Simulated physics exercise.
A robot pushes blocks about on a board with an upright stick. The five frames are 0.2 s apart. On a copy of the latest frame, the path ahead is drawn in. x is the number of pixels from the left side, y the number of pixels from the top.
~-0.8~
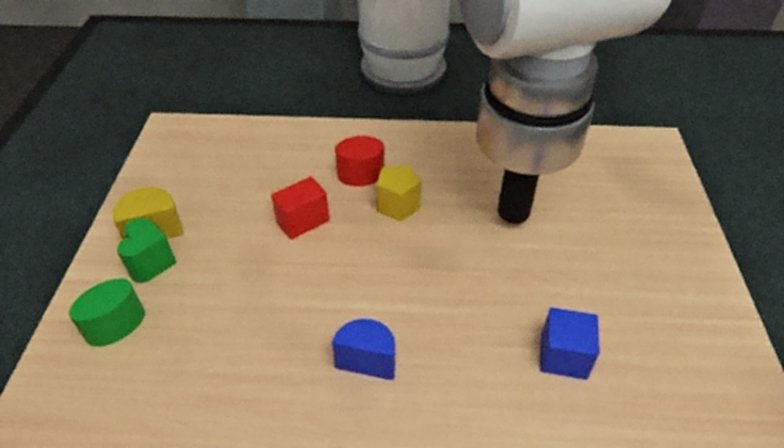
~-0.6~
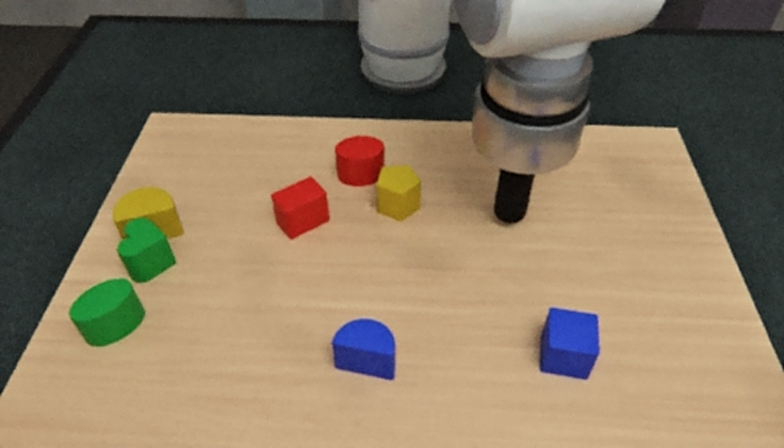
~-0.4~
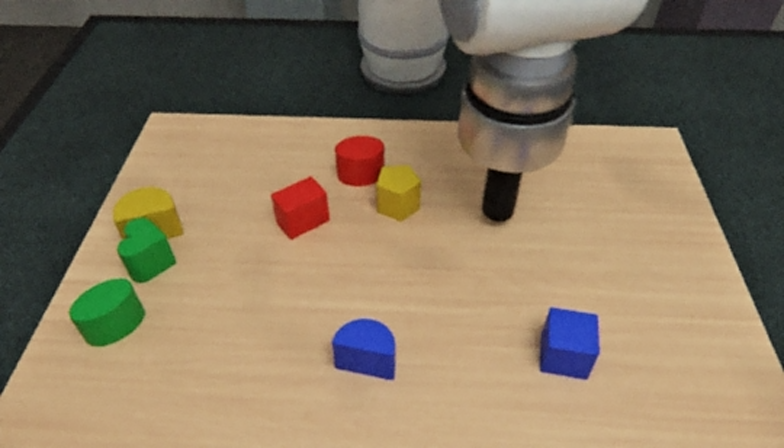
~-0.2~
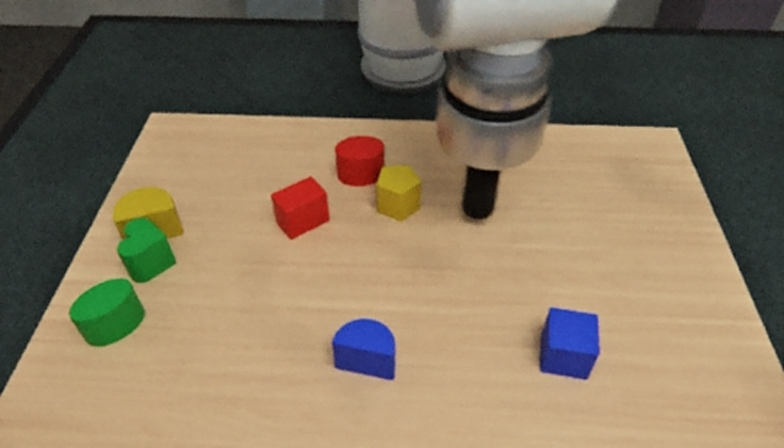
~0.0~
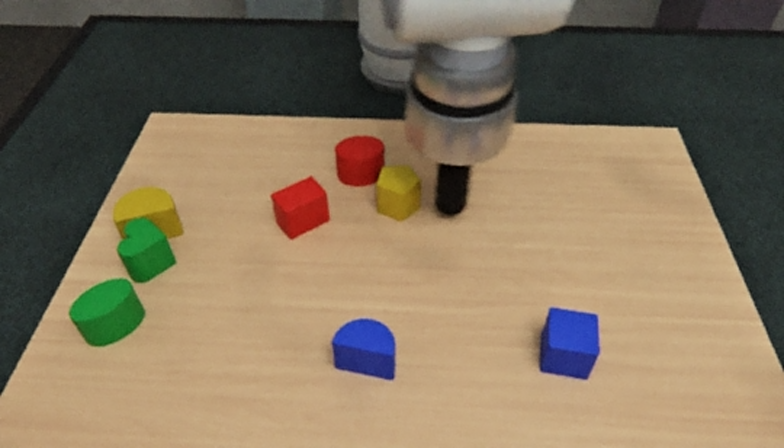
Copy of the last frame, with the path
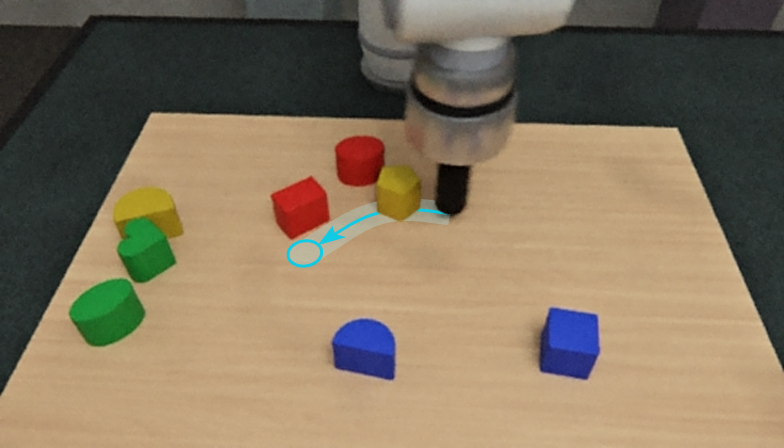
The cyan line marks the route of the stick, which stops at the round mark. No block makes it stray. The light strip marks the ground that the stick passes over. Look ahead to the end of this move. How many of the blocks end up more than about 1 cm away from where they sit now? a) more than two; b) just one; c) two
Option b.
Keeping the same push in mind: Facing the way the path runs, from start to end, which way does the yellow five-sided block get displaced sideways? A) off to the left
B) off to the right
(B)
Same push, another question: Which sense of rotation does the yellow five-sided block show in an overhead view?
Top view: Clockwise.
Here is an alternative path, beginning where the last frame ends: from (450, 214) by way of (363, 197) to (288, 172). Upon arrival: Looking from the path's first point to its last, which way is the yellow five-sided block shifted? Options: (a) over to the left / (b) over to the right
a - over to the left.
Drawn move, from (450, 214) by way of (397, 210) and (349, 226) to (305, 253).
What follows on the original path. One third of the way, stick at (397, 201); yellow five-sided block at (359, 173).
Two thirds of the way, stick at (347, 218); red oblong block at (295, 194); yellow five-sided block at (334, 172), turned 60° clockwise.
At the end, stick at (303, 244); red oblong block at (295, 194); red oval block still; yellow five-sided block at (334, 172), turned 60° clockwise.
